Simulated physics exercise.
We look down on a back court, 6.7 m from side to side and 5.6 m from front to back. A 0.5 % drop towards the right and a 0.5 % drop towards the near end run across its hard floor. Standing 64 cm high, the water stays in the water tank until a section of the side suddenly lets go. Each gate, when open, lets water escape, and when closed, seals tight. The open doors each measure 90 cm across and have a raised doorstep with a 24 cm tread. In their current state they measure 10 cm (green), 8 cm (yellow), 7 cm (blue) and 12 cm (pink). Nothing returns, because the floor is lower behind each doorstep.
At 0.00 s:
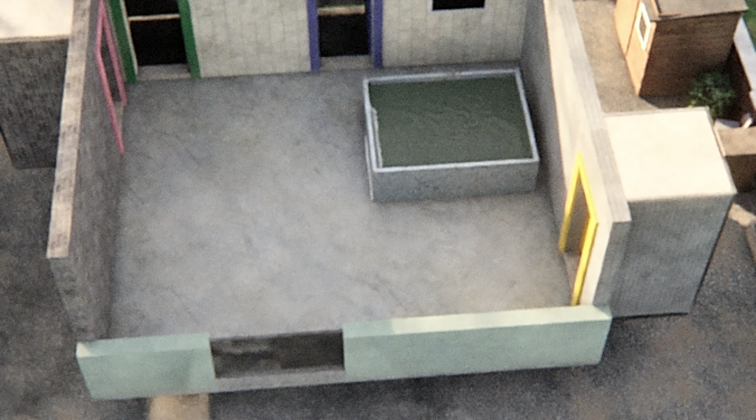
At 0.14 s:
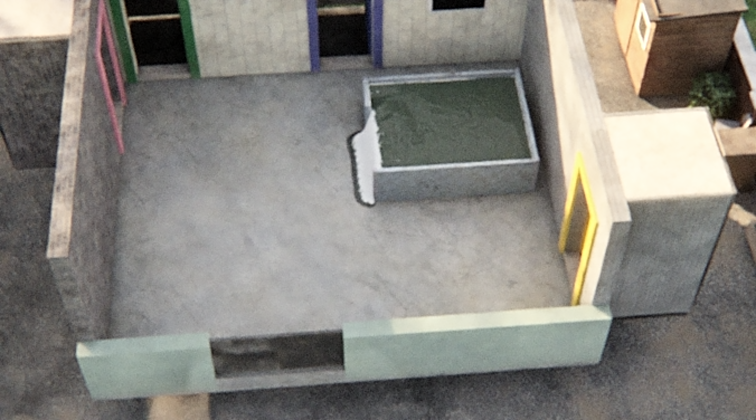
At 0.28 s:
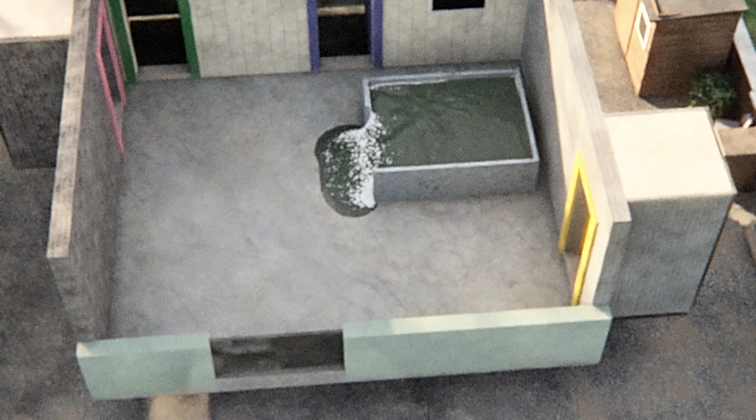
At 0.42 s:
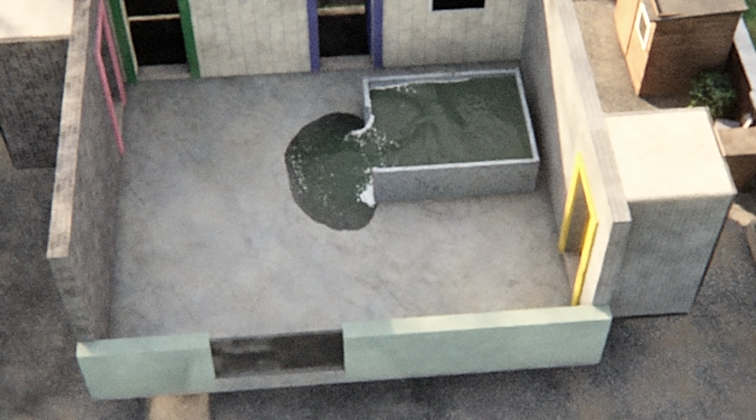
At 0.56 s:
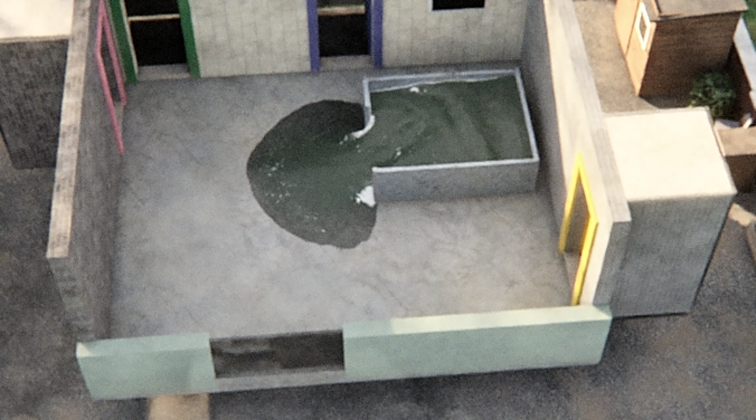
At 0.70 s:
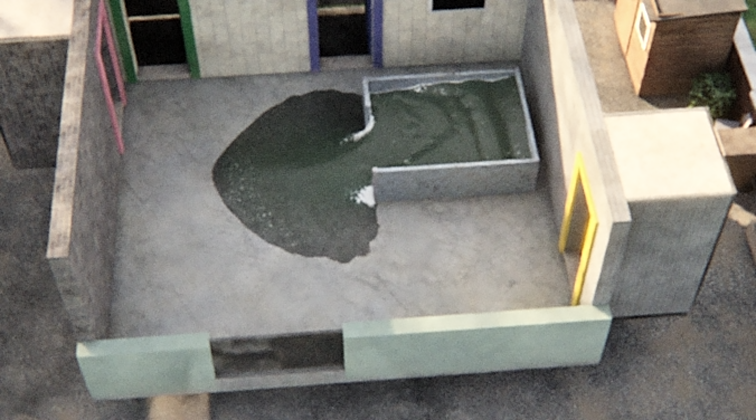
The footage shows a walled court with coloured doorways and a raised tank of dark green water, whose left side opens; water pours out, foaming white at first, and spreads in a widening dark pool leftward and towards the near wall.
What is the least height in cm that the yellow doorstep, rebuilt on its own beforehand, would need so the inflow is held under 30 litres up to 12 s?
Around 9.5 cm would be enough.
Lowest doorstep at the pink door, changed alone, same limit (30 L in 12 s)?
At the pink door you'd want roughly 15 cm.
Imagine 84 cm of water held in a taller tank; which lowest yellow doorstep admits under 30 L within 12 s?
Then roughly 13.0 cm.
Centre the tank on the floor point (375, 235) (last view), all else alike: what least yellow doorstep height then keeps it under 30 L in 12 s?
8.5 cm, give or take.
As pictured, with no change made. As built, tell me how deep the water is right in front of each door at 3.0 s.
Centimetres: Green = 18, yellow = 0, blue = 1, pink = 22.
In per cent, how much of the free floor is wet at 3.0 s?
The wet part is about 55 per cent.
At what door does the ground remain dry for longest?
The yellow one comes last.
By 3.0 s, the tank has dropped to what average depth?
Mean depth: Approx. 27 cm.
After 1.4 s water covers 40 % of the floor, deepest (34 cm) near (362, 184); it has not reached the yellow door.
After 3.0 s water covers 55 % of the floor, deepest (36 cm) near (108, 372); it has not reached the yellow door.
After 12.0 s water covers 100 % of the floor, deepest (15 cm) near (534, 131); 12 cm at the yellow door, 54 litres in over its 8 cm doorstep.
At the yellow door as built, the water arrived by 6.5 s and peaked near 13 cm at 9.6 s.
Run again over the same 12 s with other heights there, 54 litres in over 8 cm, 11 litres over 11 cm. The limit of 30 litres is kept from about 9.5 cm up.
